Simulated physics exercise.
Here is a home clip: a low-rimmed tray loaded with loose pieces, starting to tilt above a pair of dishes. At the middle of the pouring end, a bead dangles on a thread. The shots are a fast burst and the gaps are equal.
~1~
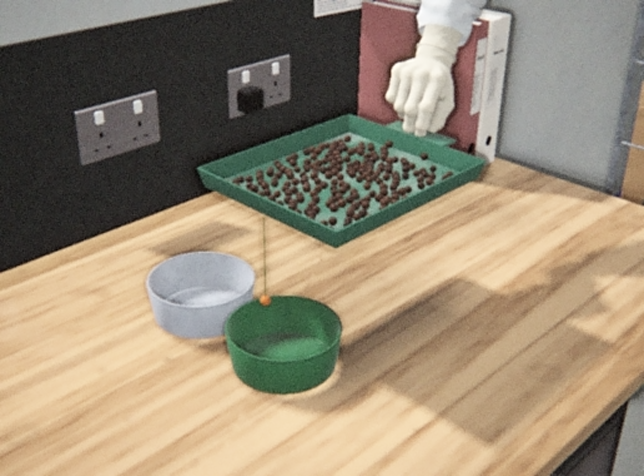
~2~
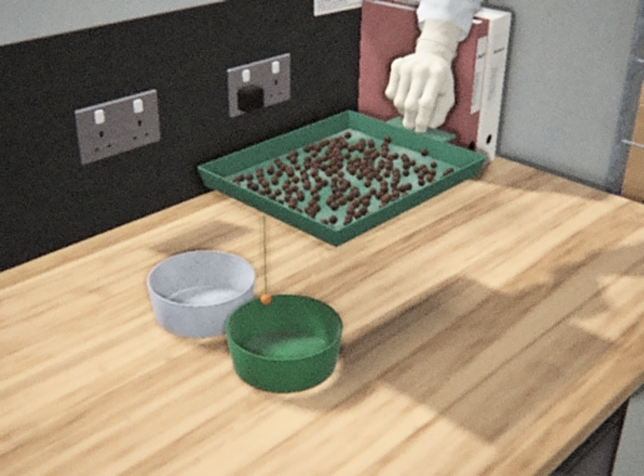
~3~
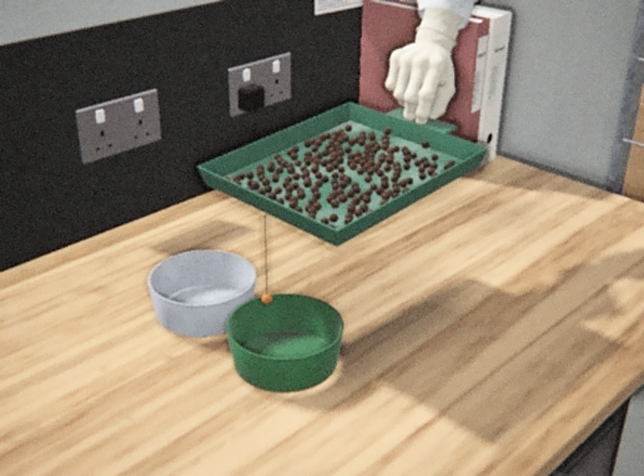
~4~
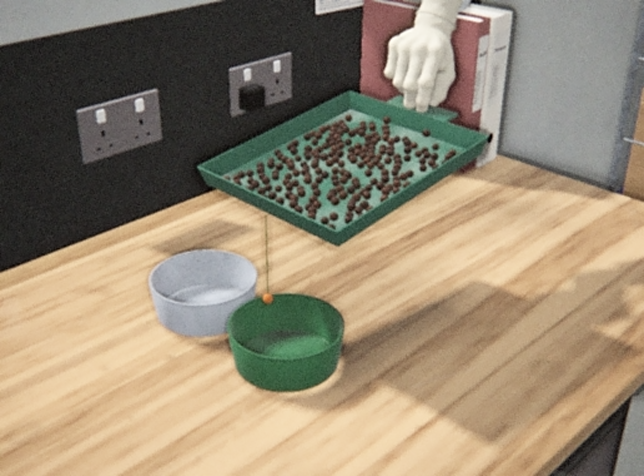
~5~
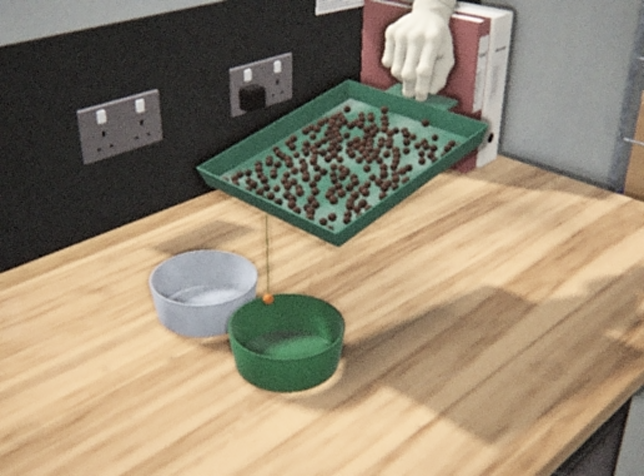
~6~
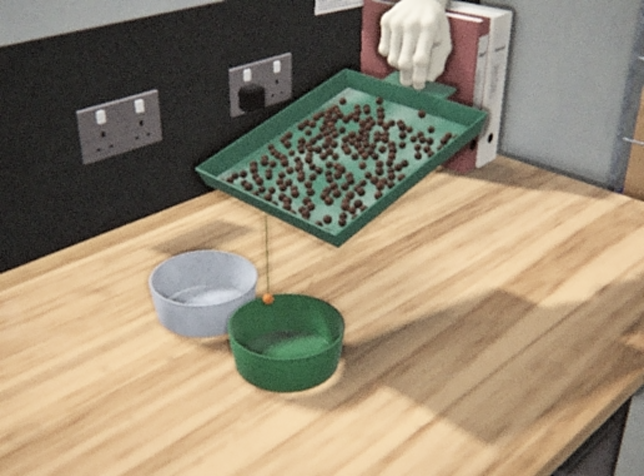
A white-gloved hand slowly raised the back of a green tray of small brown balls, tilting it toward its front edge above a pale dish and a green one, while an orange bead hung almost still.
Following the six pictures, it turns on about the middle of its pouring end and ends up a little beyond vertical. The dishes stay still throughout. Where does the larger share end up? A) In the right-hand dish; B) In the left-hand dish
Answer: A.
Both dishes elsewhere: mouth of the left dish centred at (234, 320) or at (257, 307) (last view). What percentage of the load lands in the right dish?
Around 30 and around 20 per cent, in that order.
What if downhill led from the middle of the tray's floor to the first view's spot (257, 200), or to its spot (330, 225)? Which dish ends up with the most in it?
Case one: The dish to the left. Case two: The dish to the right.
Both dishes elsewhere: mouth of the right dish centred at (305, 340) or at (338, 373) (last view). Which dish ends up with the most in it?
Try 1 - the dish at right, try 2 - the dish at left.
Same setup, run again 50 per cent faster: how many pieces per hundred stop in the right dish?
Roughly 30 percent.
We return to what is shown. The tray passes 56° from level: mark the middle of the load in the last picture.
(277, 196).
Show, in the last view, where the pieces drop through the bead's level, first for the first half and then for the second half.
First close to (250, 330), next close to (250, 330).
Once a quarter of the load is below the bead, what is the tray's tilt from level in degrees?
It has tipped about 90 degrees.
Soon after the last picture, tray tipped steeply; nearly all on the tray; a stray few in the right dish; a stray few outside both; a stray few in the air.
A little later, tray tipped right over; about a quarter on the tray; about a quarter in the right dish; a stray few in the left dish; about a quarter outside both; about a third in the air.
Later still, tray tipped past a quarter turn; about a quarter in the right dish; a small part in the left dish; about two thirds outside both.
By the end, tray tipped past a quarter turn; about a quarter in the right dish; a small part in the left dish; about two thirds outside both.
